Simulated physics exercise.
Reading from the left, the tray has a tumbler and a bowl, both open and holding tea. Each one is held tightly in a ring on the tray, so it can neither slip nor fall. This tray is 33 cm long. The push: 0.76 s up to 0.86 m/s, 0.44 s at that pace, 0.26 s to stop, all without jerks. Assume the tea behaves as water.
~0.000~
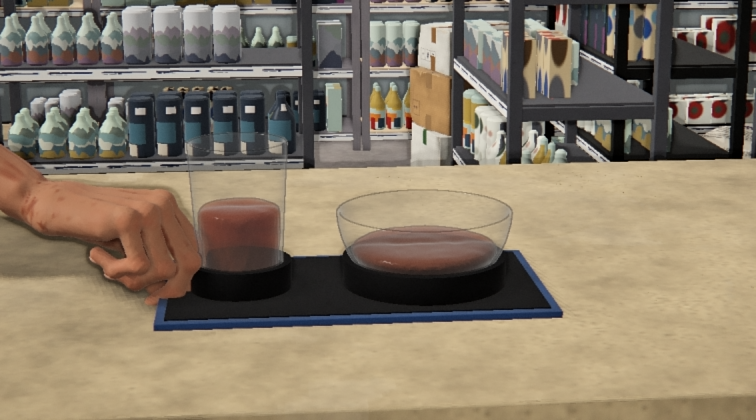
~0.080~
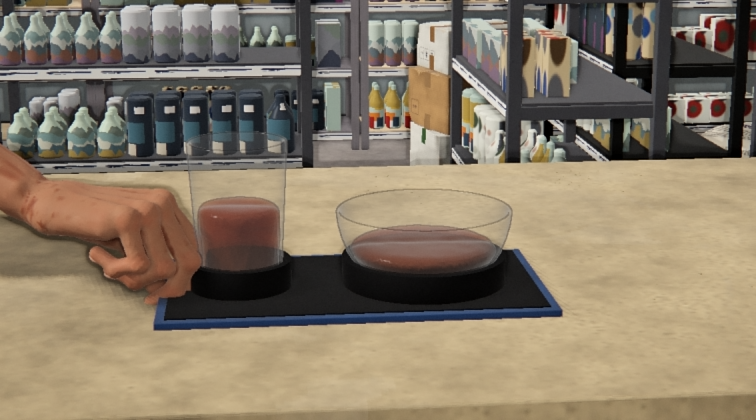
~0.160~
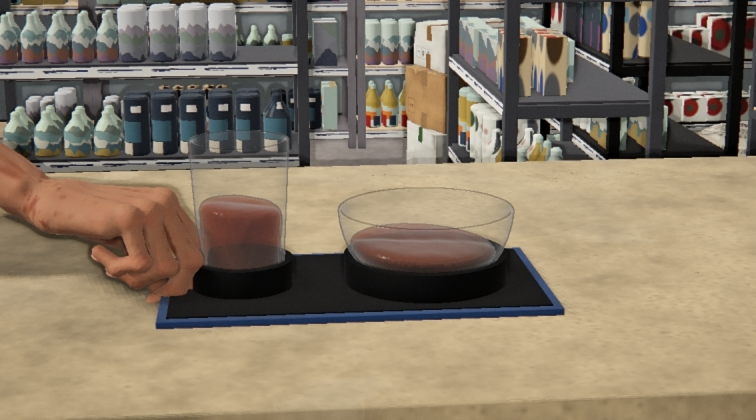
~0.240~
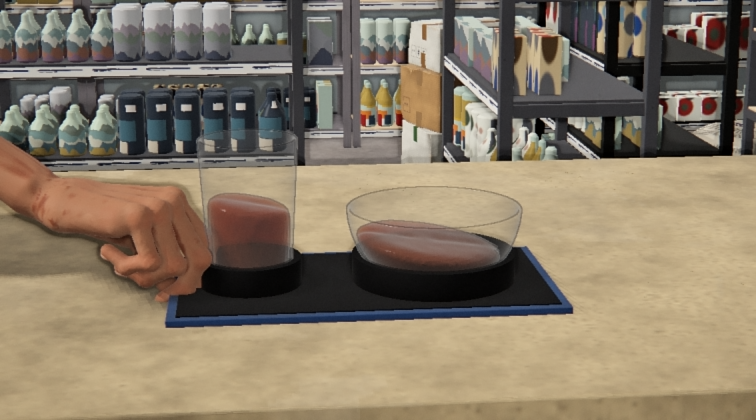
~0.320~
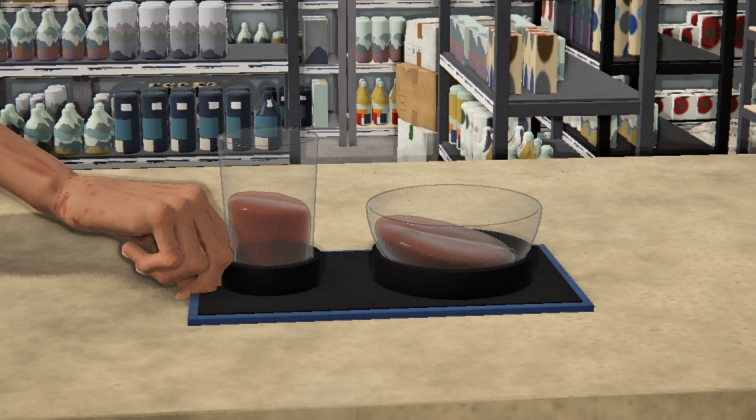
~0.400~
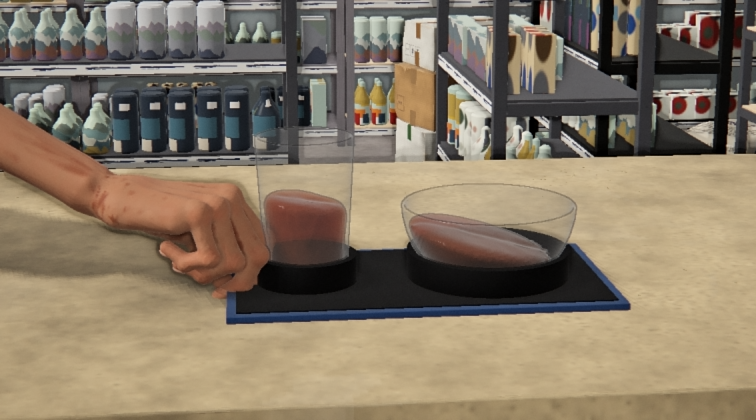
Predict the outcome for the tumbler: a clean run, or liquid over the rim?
A clean run.
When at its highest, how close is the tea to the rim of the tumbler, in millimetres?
At its peak the liquid sits around 24 mm under the rim.
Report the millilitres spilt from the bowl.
I'd say around 45 ml all told.
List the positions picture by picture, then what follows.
It has moved 0.0 cm; in the tumbler the surface runs from (197, 208) to (280, 205), rim (286, 143); in the bowl the surface runs from (349, 244) to (497, 241), rim (509, 210); the tea in the tumbler stands 55 mm below the rim, in the first frame.
It has moved 0.1 cm; in the tumbler the surface runs from (196, 206) to (280, 205), in the second frame.
It has moved 0.5 cm; in the tumbler the surface runs from (199, 202) to (280, 206), in the third frame.
It has moved 1.7 cm; in the tumbler the surface runs from (206, 198) to (290, 208), in the fourth frame.
It has moved 3.7 cm; in the tumbler the surface runs from (227, 197) to (310, 205), in the fifth frame.
It has moved 6.9 cm; in the tumbler the surface runs from (264, 196) to (346, 202); in the bowl the surface runs from (407, 222) to (522, 242), in the sixth frame.
Then, 0.73 s in, the tray moves at 0.86 m/s; losses from the left are 0, 0 ml.
Then, 1.05 s in, the tray moves at 0.86 m/s; losses from the left are 0, 0 ml.
Then, 1.38 s in, the tray moves at 0.19 m/s; losses from the left are 0, 3 ml.
Then, 1.71 s in, the tray moves at 0.00 m/s; losses from the left are 0, 37 ml.
Finally, losses from the left are 0, 44 ml.
